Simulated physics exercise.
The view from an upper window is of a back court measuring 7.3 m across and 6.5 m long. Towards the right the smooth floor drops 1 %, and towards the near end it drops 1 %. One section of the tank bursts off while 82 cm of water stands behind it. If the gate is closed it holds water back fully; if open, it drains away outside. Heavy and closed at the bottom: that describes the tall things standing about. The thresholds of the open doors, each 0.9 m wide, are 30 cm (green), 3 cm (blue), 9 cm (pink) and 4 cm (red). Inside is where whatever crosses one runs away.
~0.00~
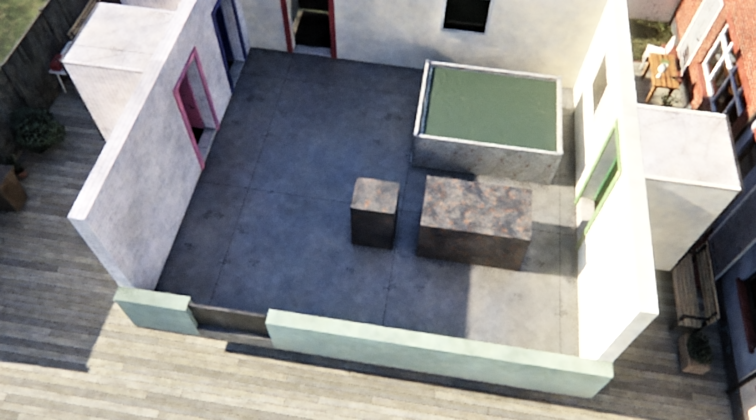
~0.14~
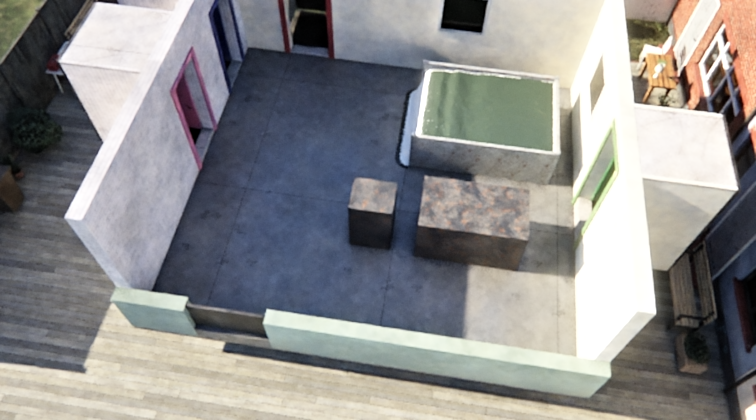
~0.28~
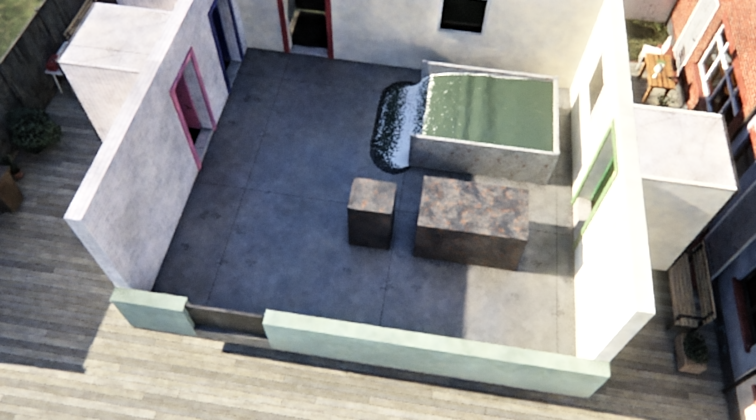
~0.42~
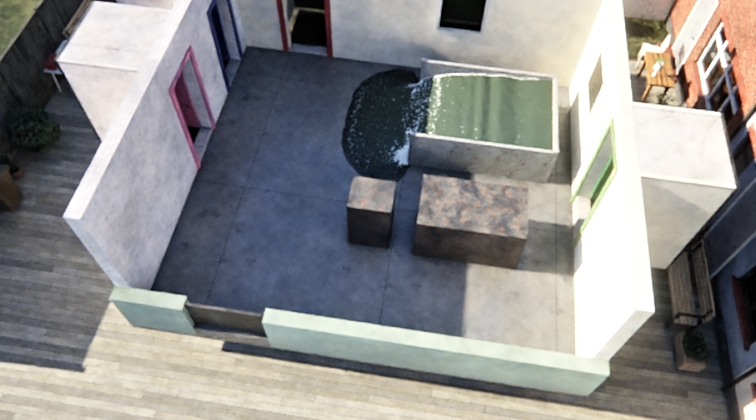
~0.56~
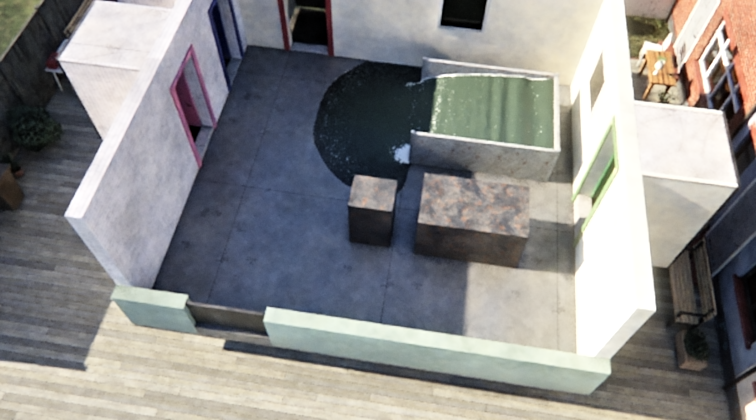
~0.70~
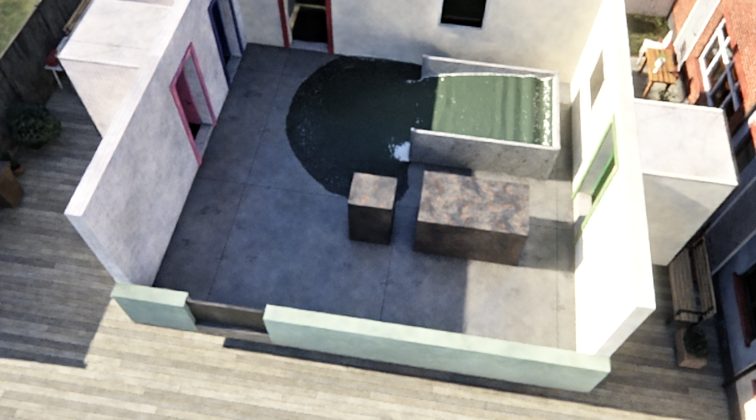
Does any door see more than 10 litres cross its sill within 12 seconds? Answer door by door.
Taking each door, the green door does not; the blue door does; the pink door does; the red door does.
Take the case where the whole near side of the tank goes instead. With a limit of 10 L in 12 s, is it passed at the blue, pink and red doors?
Outcomes - blue: Exceeded, pink: Exceeded, red: Exceeded.
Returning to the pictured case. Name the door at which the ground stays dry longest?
I'd say the green one.
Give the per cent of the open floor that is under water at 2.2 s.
About 50 per cent.
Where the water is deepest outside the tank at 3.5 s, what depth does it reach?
It tops out at some 36 cm.
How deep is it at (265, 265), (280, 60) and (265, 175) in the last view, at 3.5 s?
Spot one 2 cm, spot two 22 cm, spot three 4 cm.
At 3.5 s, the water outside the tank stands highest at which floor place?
Around (150, 293).
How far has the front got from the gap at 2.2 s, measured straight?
Roughly 5.6 m.
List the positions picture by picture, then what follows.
Still water, 82 cm deep, in the tank at (490, 108), in the first frame.
Water pours out at (419, 119) and has run 1.1 m, to (407, 166); typically 7 cm deep outside, 82 cm at the tank's back, in the second frame.
Water pours out at (418, 120) and has run 1.3 m, to (385, 168); typically 14 cm deep outside, 82 cm at the tank's back, in the third frame.
Water pours out at (417, 119) and has run 1.6 m, to (362, 171); typically 12 cm deep outside, 82 cm at the tank's back, in the fourth frame.
The front is at (319, 139), 2.1 m from the gap at (418, 118); 5.8 m2 of floor is under water; 81 cm left at the back of the tank, in the fifth frame.
The front is at (291, 122), 2.6 m from the gap at (418, 116); 8.0 m2 of floor is under water; 75 cm left at the back of the tank, in the sixth frame.
After 1.4 s water covers 45 % of the floor and is deepest (36 cm) near (407, 140); green door not reached, blue door 10 cm at the sill, 21 L in, pink door 16 cm at the sill, 5 L in, red door 10 cm at the sill, 1 L in.
After 2.2 s water covers 50 % of the floor and is deepest (44 cm) near (245, 49); green door not reached, blue door 33 cm at the sill, 150 L in, pink door 29 cm at the sill, 78 L in, red door 13 cm at the sill, 22 L in.
After 3.5 s water covers 55 % of the floor and is deepest (36 cm) near (150, 293); green door not reached, blue door 27 cm at the sill, 476 L in, pink door 23 cm at the sill, 212 L in, red door 10 cm at the sill, 68 L in.
After 7.0 s water covers 85 % of the floor and is deepest (20 cm) near (569, 309); green door not reached, blue door 8 cm at the sill, 723 L in, pink door 7 cm at the sill, 279 L in, red door 8 cm at the sill, 167 L in.
After 12.0 s water covers 100 % of the floor and is deepest (18 cm) near (569, 369); green door 9 cm at the sill, 0 L in, blue door 1 cm at the sill, 741 L in, pink door 2 cm at the sill, 279 L in, red door 2 cm at the sill, 178 L in.
